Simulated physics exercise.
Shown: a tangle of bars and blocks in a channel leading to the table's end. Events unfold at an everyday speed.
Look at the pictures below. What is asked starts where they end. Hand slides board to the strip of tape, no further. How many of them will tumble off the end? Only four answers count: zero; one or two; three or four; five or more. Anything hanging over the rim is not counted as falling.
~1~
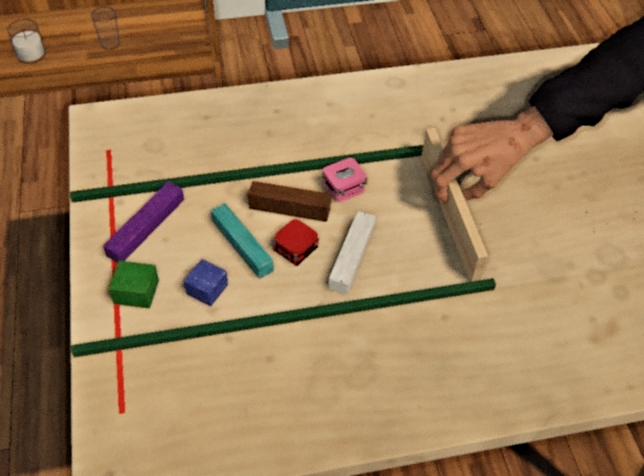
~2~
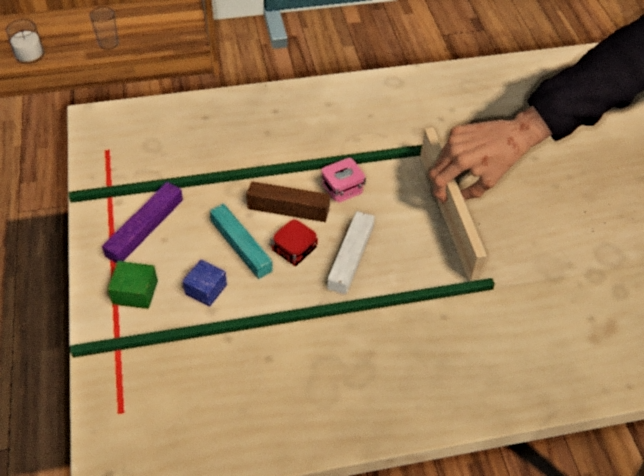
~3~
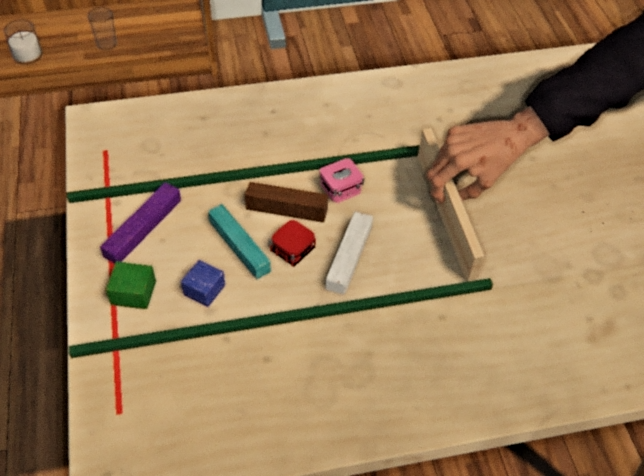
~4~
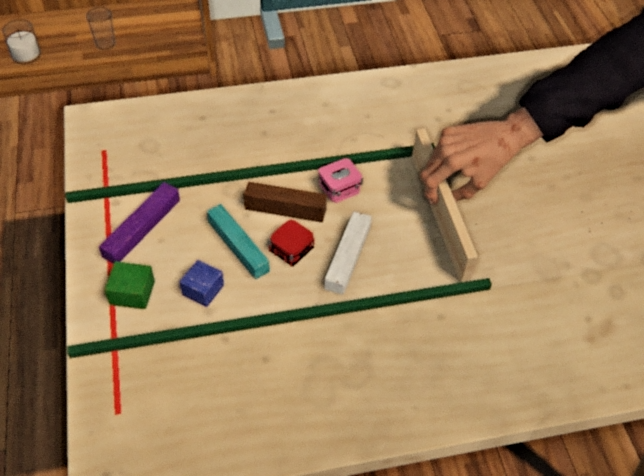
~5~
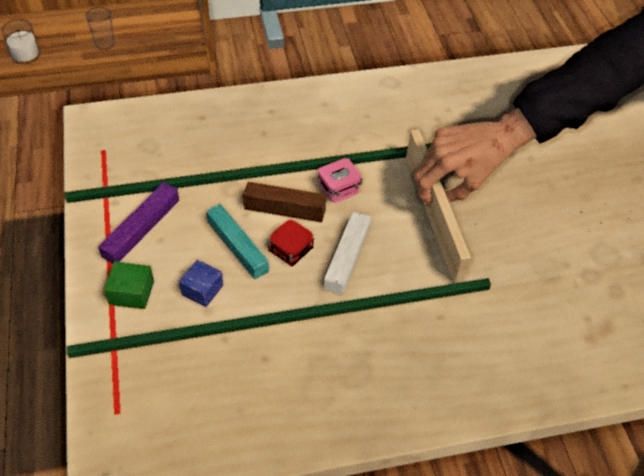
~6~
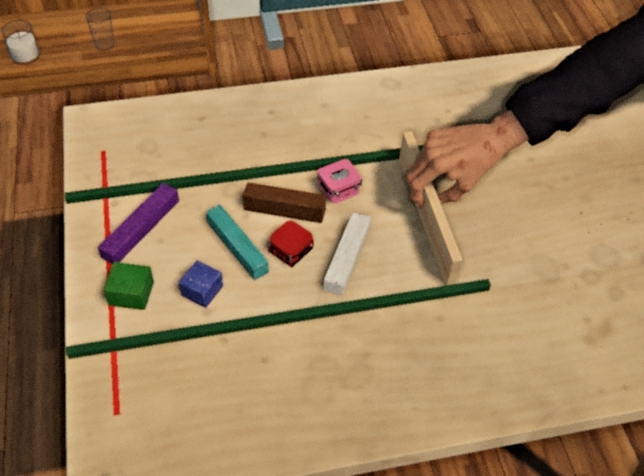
The push is going to knock off a trio or a quartet.
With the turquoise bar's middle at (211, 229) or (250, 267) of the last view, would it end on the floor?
At the first place it does not stay, and at the second it does not stay.
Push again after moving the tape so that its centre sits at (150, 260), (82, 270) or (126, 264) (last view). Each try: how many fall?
Respectively, 1, 7 and 3.
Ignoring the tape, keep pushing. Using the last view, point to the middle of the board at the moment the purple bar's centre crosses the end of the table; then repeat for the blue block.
For the purple bar, about (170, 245); for the blue block, about (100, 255).
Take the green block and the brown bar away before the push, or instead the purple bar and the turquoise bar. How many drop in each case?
That gives 2 in the first case, then 1 in the second.
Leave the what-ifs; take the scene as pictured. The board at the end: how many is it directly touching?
3 of them.
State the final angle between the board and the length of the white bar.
Roughly 0 degrees.
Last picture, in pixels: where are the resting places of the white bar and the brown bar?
You'll see the white bar at (99, 291), with the brown bar at (66, 228).
A little later, none off yet; green block at rest near (129, 286); purple bar at rest near (140, 223); blue block at rest near (201, 284).
Next, none off yet; green block at rest near (129, 286); purple bar moving near (132, 224); blue block shifted about its own width near (177, 290).
Later still, none off yet; green block shifted about its own width near (89, 300); purple bar tilted a little near (54, 238); blue block shifted well along near (122, 312).
When it is over, the number that fall off is three or four; down, turquoise bar, purple bar and green block.
